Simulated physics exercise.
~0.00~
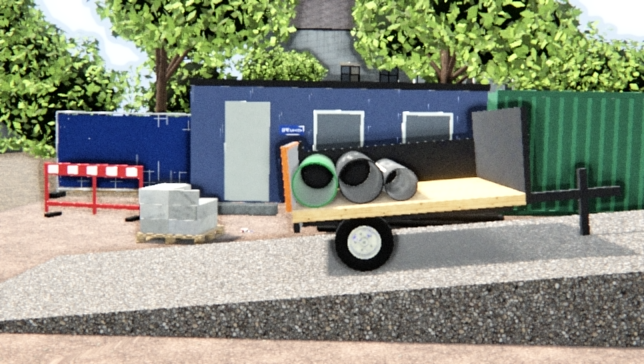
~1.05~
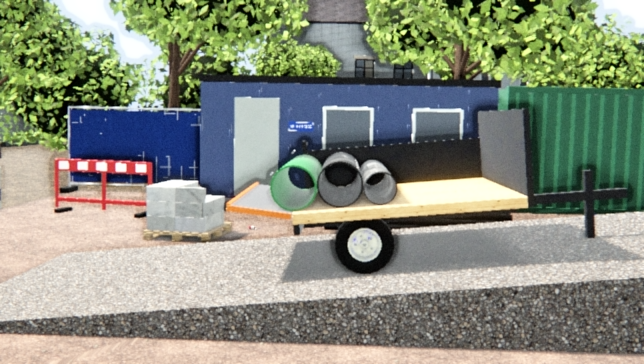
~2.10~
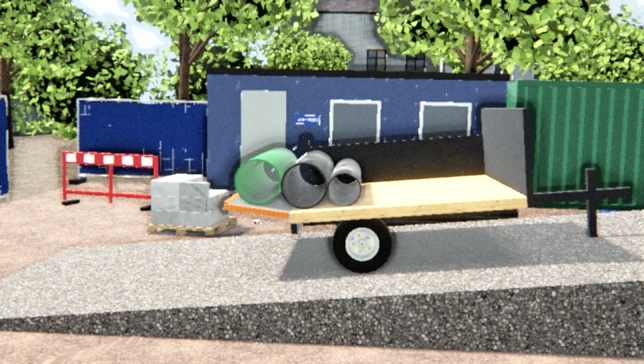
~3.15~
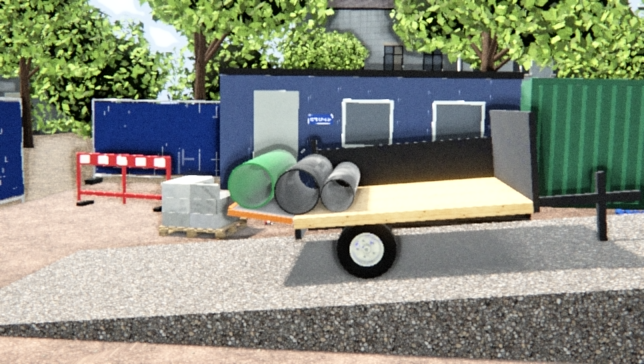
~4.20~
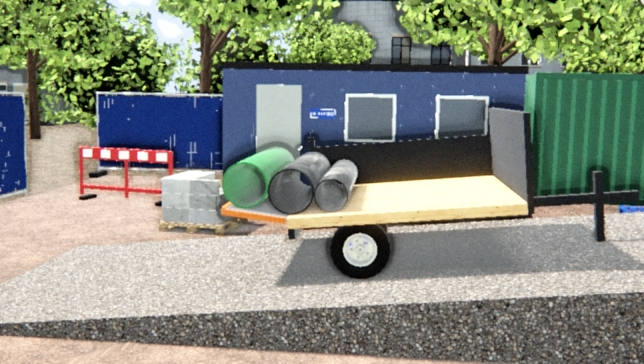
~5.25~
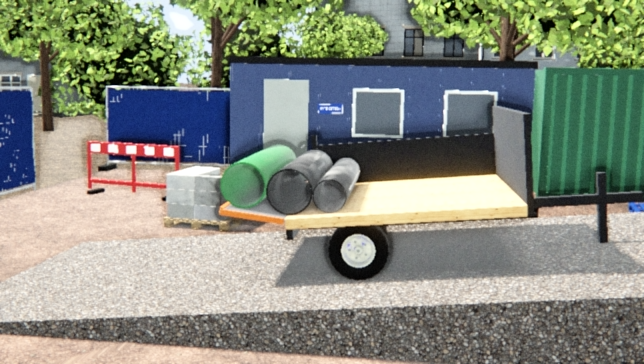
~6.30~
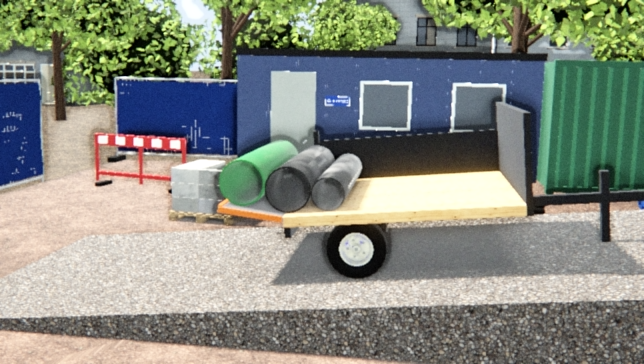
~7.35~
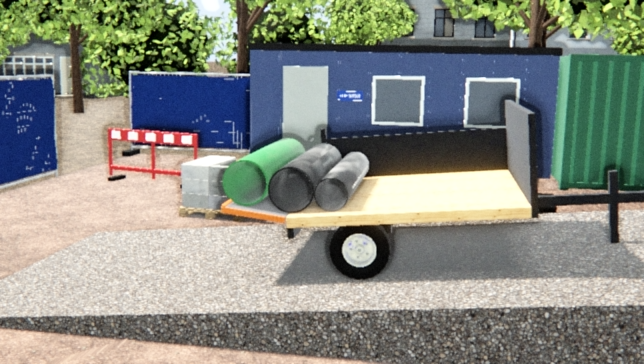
Trailer on a gravel slope with its tailgate dropping open, a green pipe and two grey ones rolling left and stopping aboard.
